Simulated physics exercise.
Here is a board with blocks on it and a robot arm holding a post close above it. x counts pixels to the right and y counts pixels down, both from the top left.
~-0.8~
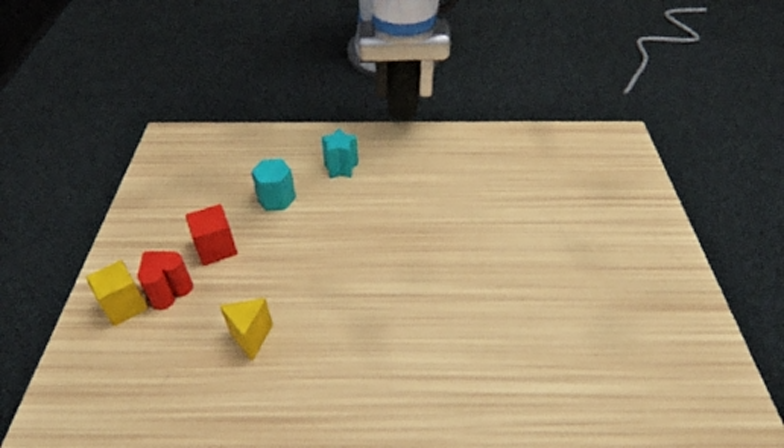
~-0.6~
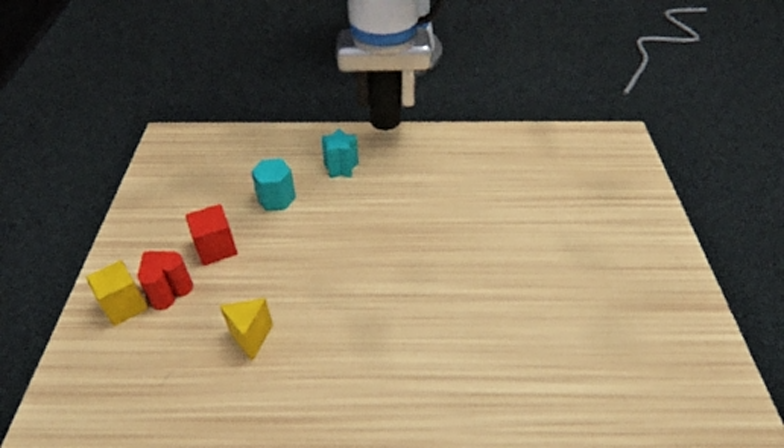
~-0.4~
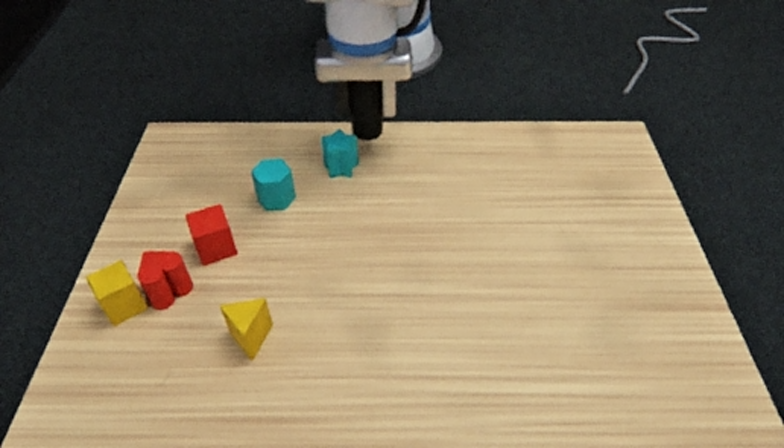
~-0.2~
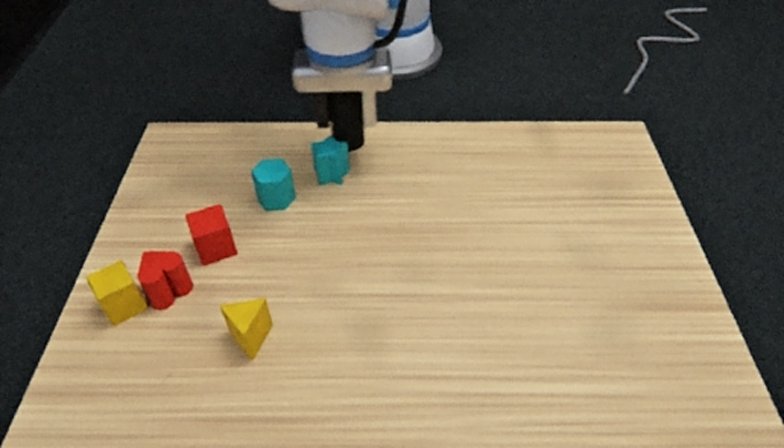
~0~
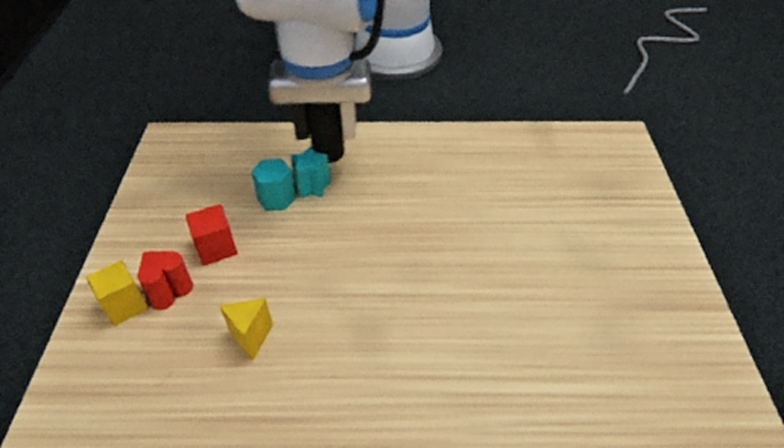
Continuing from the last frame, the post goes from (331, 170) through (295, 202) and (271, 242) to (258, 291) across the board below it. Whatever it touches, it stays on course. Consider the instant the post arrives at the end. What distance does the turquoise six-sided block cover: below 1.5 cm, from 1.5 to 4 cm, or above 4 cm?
It will fall in the top band, over 4 cm.
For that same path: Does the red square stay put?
No, I don't think so.
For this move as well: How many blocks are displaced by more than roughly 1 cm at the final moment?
Here I'd predict at least three blocks moving more than 1 cm.
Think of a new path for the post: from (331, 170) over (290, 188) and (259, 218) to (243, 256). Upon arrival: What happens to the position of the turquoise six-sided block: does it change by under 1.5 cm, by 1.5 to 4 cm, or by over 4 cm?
Travels over 4 cm.
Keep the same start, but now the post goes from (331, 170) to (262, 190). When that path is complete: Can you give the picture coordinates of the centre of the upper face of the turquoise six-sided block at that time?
About (218, 200).
On the path given first. One third of the way, post (292, 185); turquoise six-sided block (231, 191), turned 40° clockwise; turquoise star block (269, 192).
Two thirds of the way, post (267, 226); red square (198, 224); turquoise six-sided block (227, 192), turned 50° clockwise; turquoise star block (237, 234).
At the end, post (253, 275); red square (194, 228), turned 25° clockwise; yellow triangle in place; turquoise six-sided block (227, 192), turned 50° clockwise; turquoise star block (216, 257), turned 65° clockwise.
